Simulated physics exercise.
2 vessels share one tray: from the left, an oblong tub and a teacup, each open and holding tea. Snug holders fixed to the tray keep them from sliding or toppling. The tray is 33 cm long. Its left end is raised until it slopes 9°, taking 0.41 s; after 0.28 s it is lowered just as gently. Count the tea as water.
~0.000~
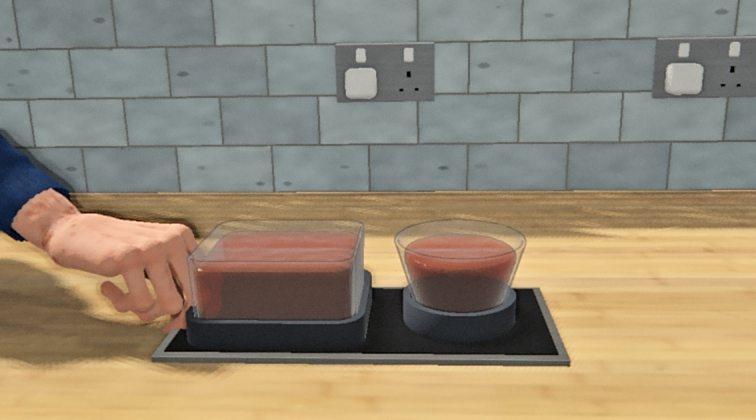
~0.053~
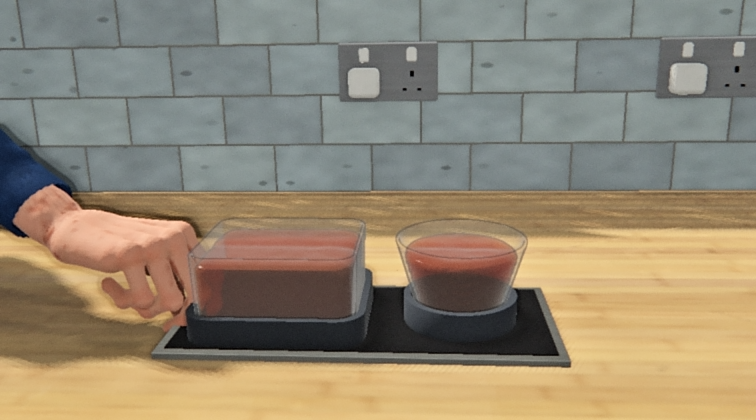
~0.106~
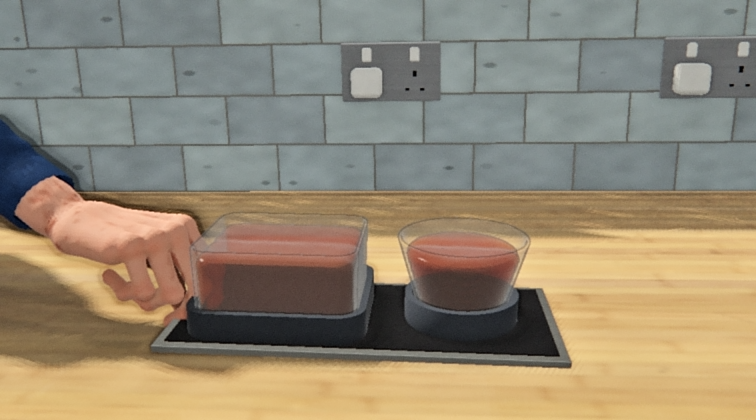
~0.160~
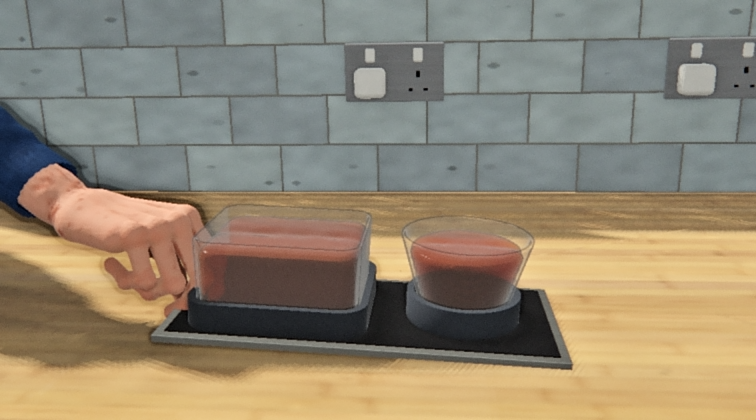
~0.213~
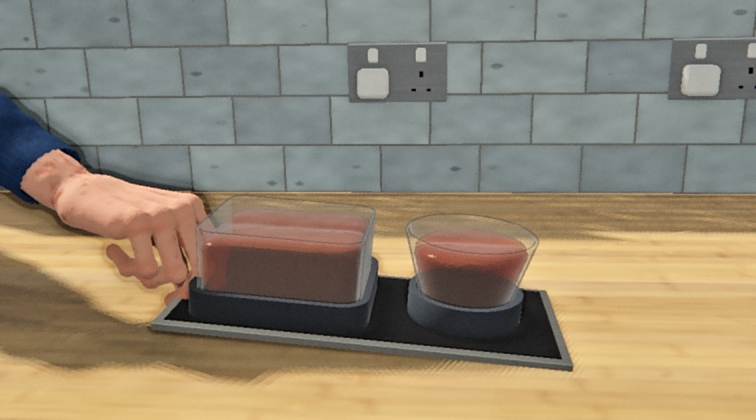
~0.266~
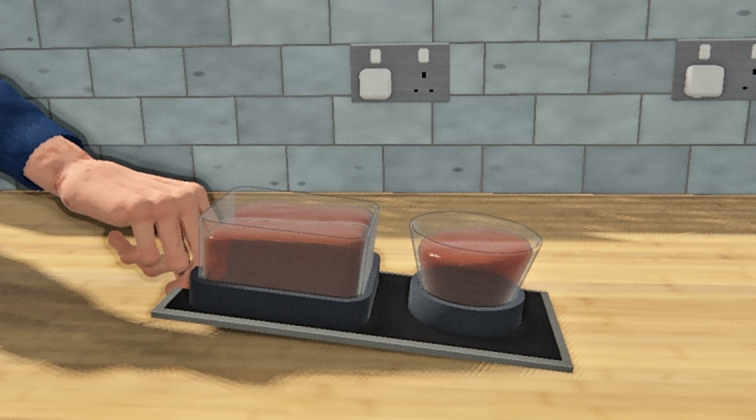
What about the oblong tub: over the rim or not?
It spills.
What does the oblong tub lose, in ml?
About 15 ml.
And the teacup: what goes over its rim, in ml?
Close to 0 ml.
After 0.54 s the slope is 9°; losses from the left are 12, 0 ml.
After 0.81 s the slope is 7°; losses from the left are 12, 0 ml.
After 1.08 s the slope is 0°; losses from the left are 15, 0 ml.
After 1.35 s the slope is 0°; losses from the left are 15, 0 ml.
In the end losses from the left are 15, 0 ml.
